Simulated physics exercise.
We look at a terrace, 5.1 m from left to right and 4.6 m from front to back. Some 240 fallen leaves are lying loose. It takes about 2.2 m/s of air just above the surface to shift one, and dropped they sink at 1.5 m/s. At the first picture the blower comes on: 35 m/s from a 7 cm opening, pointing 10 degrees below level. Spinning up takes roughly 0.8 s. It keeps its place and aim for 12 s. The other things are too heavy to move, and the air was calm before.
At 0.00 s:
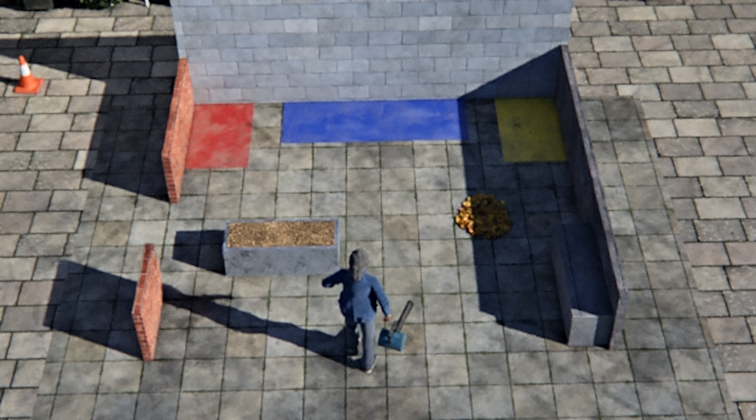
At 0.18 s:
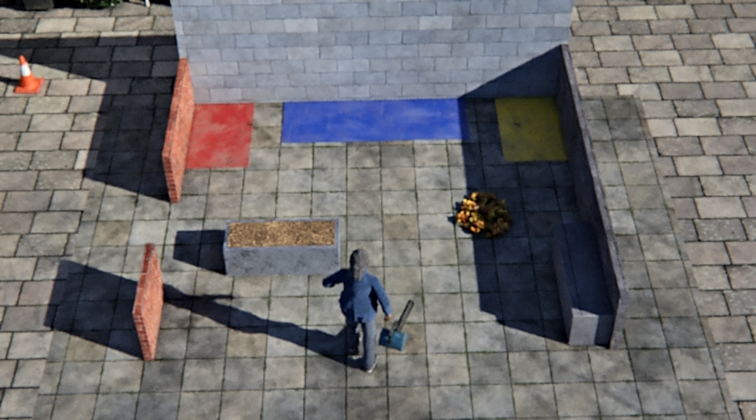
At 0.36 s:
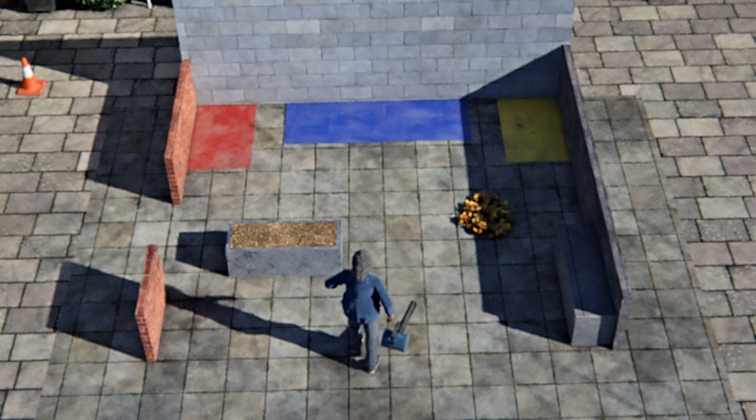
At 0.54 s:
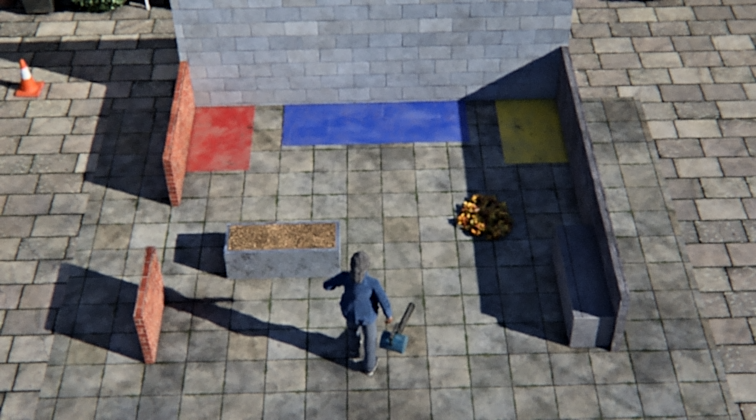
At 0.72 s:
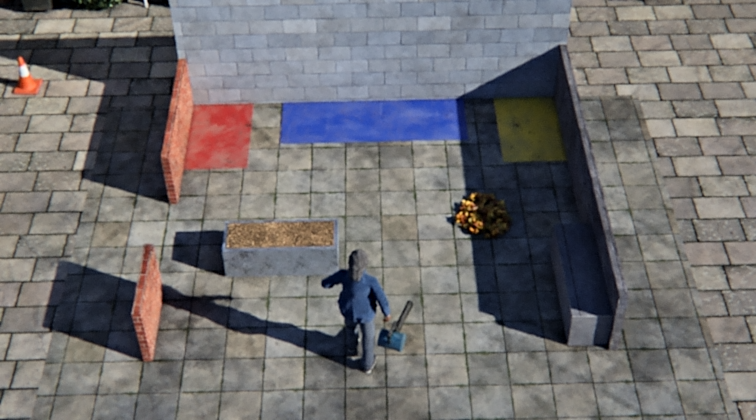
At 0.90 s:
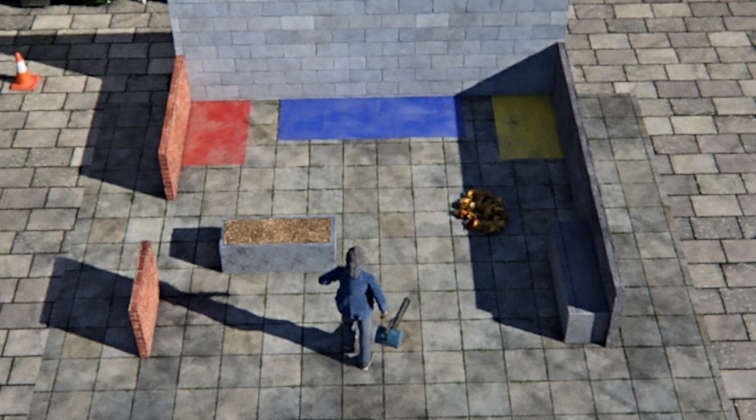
A person in blue stands with a leaf blower on a sunlit paved terrace, seen from high above, a pile of orange-brown leaves lying to the right. Behind are a pale block wall and red, blue and yellow ground patches, with brick walls left, a planter centre-left and a grey seat right. The person holds still while the view wavers slightly and, late on, a few leaves barely shift.
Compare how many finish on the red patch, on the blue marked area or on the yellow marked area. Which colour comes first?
The biggest group is at the yellow one.
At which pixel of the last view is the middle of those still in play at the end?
Around (548, 130).
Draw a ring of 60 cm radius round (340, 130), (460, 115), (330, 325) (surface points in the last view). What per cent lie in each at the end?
In turn about 0 %, 0 %, 0 %.
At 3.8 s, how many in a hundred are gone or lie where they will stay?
About 30 %.
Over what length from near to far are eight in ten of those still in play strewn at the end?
Roughly 1.6 m.
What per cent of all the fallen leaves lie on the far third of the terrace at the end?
Some 80 per cent.
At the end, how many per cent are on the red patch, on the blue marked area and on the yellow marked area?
Roughly 0 % red, 0 % blue, 80 % yellow.
After 2.4 s, 0 % are on the red patch, 65 % on the yellow marked area and 0 % on the blue marked area; the middle of those still in play is near (535, 135); 8 % have settled or left.
After 3.8 s, 0 % are on the red patch, 72 % on the yellow marked area and 0 % on the blue marked area; the middle of those still in play is near (545, 132); 33 % have settled or left.
After 6.6 s, 0 % are on the red patch, 78 % on the yellow marked area and 0 % on the blue marked area; the middle of those still in play is near (547, 132); 50 % have settled or left.
After 12.0 s, at the end, 0 % are on the red patch, 80 % on the yellow marked area and 0 % on the blue marked area; the middle of those still in play is near (548, 130).
